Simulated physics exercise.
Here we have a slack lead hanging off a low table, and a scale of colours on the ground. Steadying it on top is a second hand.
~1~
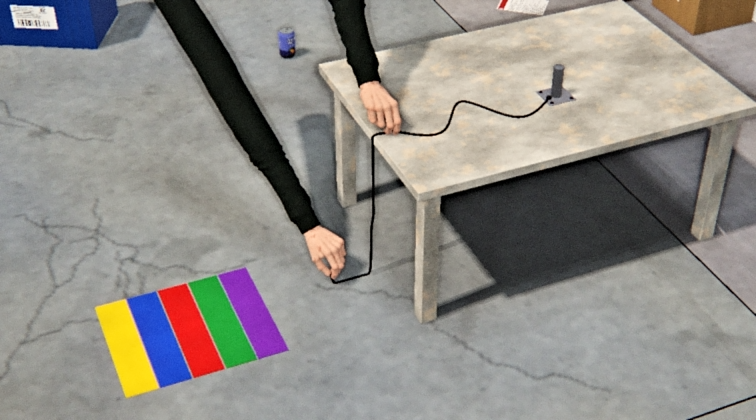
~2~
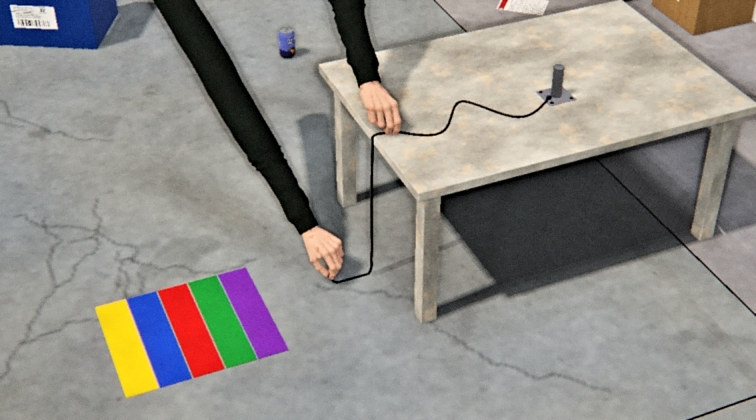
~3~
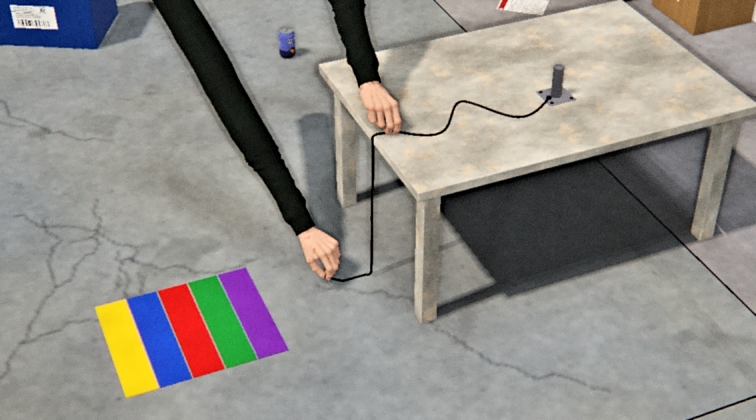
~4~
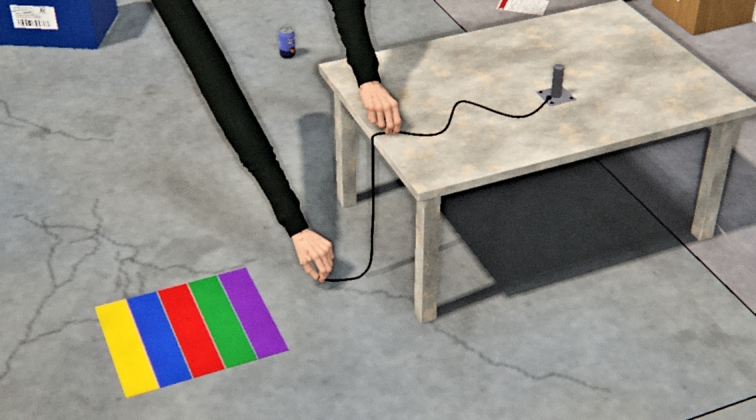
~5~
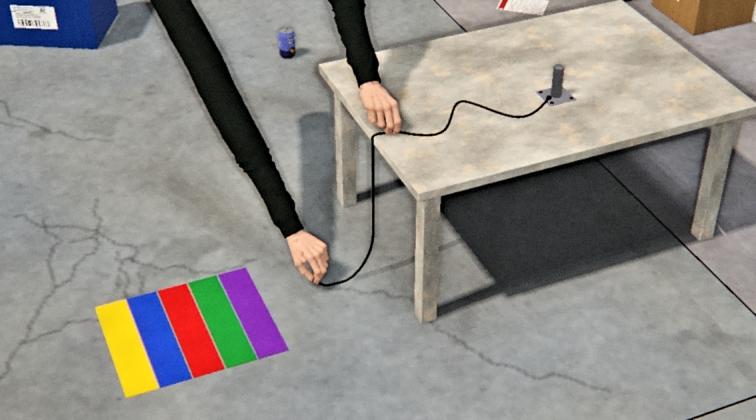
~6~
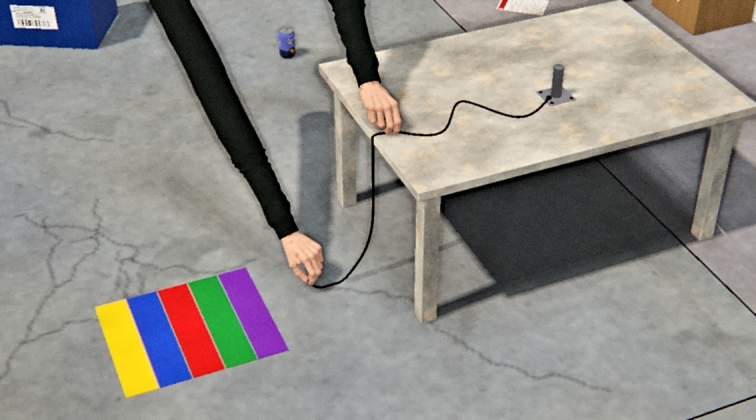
A hand near the floor draws a black cord slightly left beside a low table.
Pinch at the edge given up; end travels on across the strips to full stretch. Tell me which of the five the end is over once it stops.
It is over the blue strip.
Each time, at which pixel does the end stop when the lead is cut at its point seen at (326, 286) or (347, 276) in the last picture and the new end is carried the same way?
Case by case it comes to about (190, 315) and then about (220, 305).
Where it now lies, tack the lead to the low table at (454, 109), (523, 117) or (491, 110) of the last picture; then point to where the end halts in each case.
Estimated spots in sequence: (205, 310), (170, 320), (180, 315).
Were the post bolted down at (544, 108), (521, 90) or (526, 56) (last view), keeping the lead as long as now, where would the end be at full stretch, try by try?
Try by try: (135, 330), (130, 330) and (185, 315).
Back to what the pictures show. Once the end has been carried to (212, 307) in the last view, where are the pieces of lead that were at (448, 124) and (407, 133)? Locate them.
They sit at (402, 130) and (370, 158), in that order.
Soon after, end near (212, 307); over green.
After that, end near (179, 317); over red.
At the stop, end near (158, 322); over blue. The end stops over the blue strip.
